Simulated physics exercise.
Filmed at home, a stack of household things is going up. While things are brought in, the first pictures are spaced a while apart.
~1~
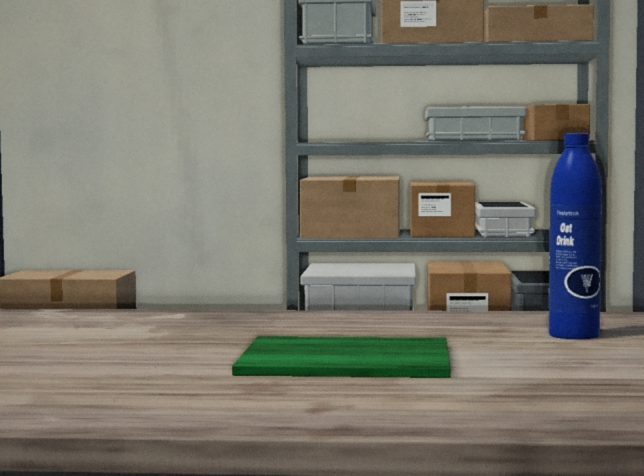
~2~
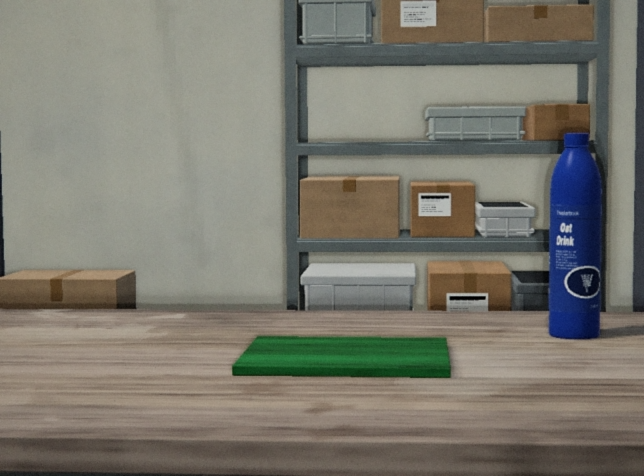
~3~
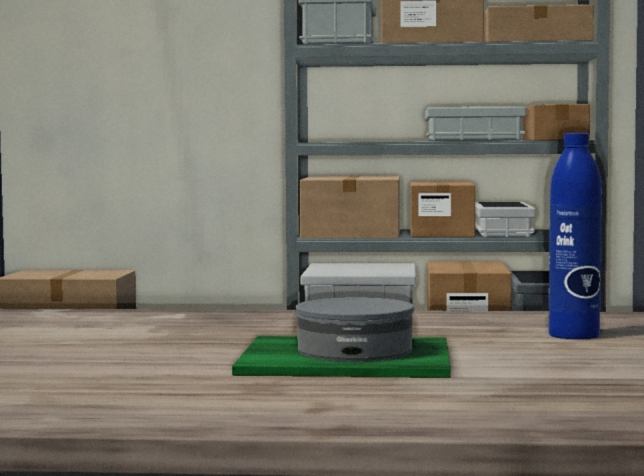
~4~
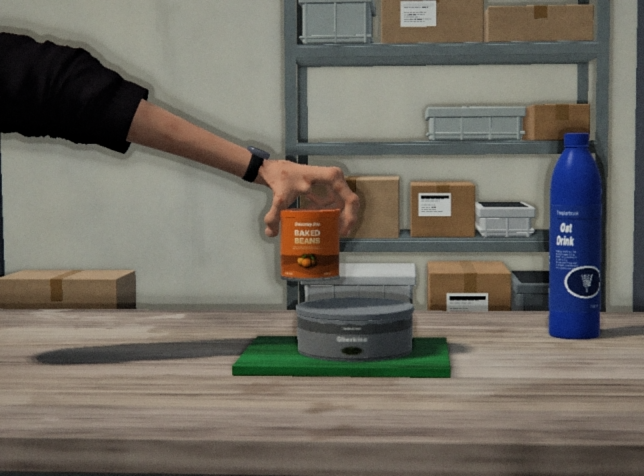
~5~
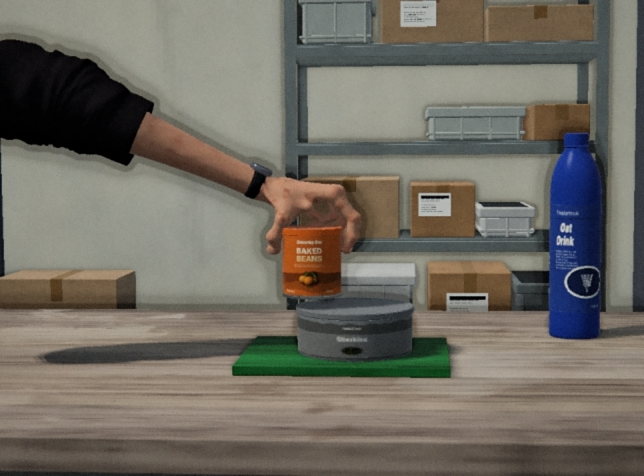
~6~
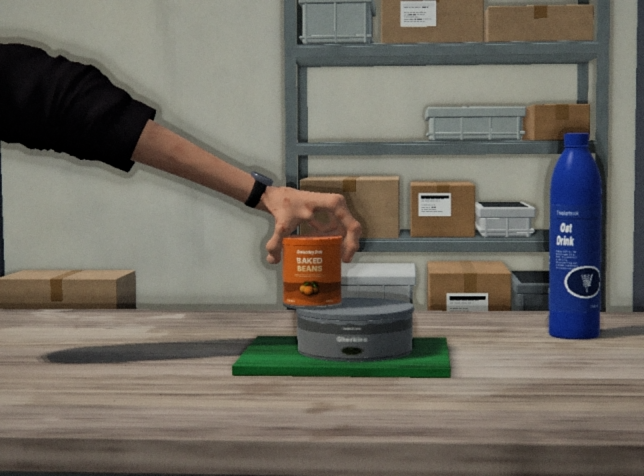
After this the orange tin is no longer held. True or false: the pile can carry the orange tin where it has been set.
True.
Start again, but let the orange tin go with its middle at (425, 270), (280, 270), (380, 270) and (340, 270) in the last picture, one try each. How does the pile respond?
Result per case: First toppled, second toppled, third still standing, fourth still standing.
Then, 0.30 s past the last view, nothing moves.
Then, 0.70 s past the last view, orange tin resting near (312, 271).
Finally, all 4 still in place. Final places as the last picture's camera would see them, orange tin near (312, 271). The pile holds.
